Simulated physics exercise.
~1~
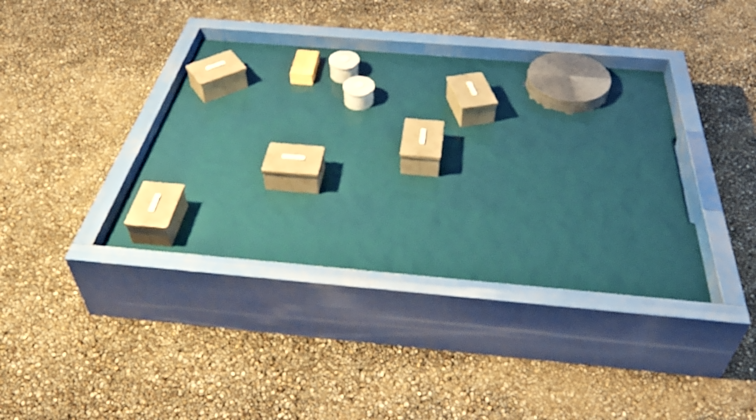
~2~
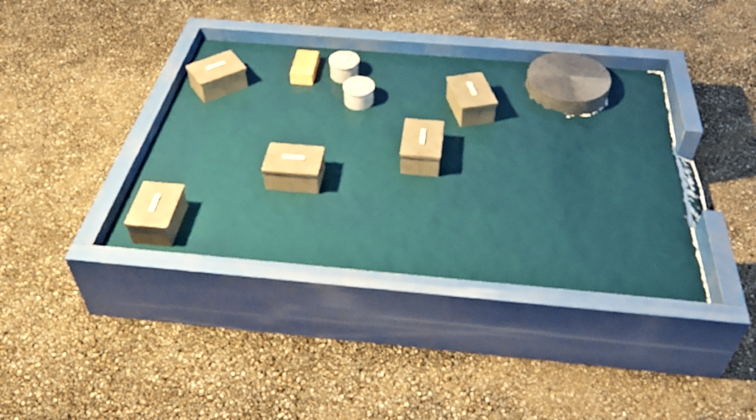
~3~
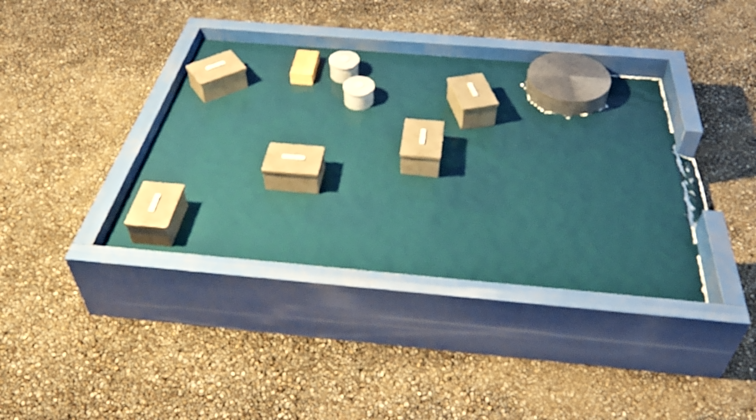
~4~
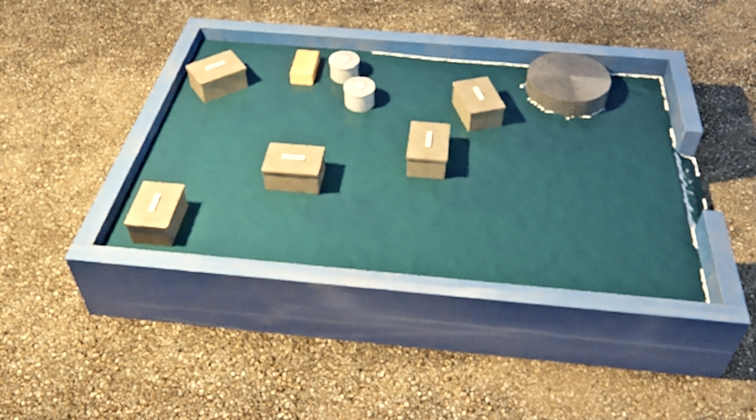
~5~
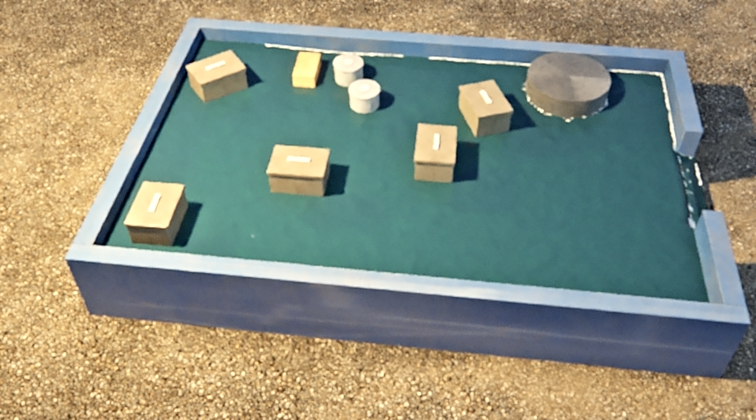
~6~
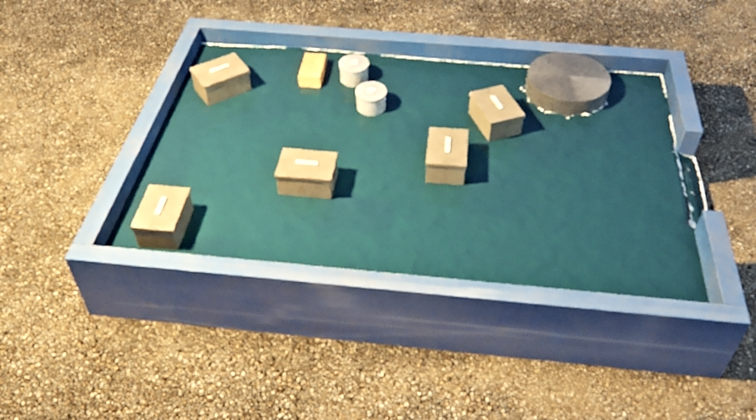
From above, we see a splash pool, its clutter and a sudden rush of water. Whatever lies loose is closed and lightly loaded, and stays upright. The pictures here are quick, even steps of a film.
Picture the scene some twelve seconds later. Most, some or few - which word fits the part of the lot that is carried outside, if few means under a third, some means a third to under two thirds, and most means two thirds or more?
Few.
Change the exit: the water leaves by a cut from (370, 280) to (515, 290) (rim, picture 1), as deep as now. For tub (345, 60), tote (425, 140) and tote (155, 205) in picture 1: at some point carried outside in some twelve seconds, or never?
One by one, that's not lost, lost, not lost.
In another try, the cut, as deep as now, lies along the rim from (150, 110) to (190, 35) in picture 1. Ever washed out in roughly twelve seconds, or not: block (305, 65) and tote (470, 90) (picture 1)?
Taking them in order, escaped and retained.
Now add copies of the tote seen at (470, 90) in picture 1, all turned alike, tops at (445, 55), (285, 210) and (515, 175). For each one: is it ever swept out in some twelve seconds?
In order, the first is never leaving, the second never leaving, the third escaping.
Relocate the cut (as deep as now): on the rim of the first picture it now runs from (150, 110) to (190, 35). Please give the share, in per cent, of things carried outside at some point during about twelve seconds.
Result: Close to 60 %.
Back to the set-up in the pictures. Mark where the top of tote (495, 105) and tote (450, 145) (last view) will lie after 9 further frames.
Expect the tops close to (566, 130) and (500, 160).
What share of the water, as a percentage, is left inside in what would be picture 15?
I'd estimate some 82 percent of the water stays.
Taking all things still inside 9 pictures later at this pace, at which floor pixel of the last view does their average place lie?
Their average sits at about pixel (363, 172).
A moment on, 0 of 8 are out; 8 afloat.
Next, 0 of 8 are out; 8 afloat.
Later, 0 of 8 are out; 8 afloat.
In the end, 1 of 8 are out; 7 afloat.
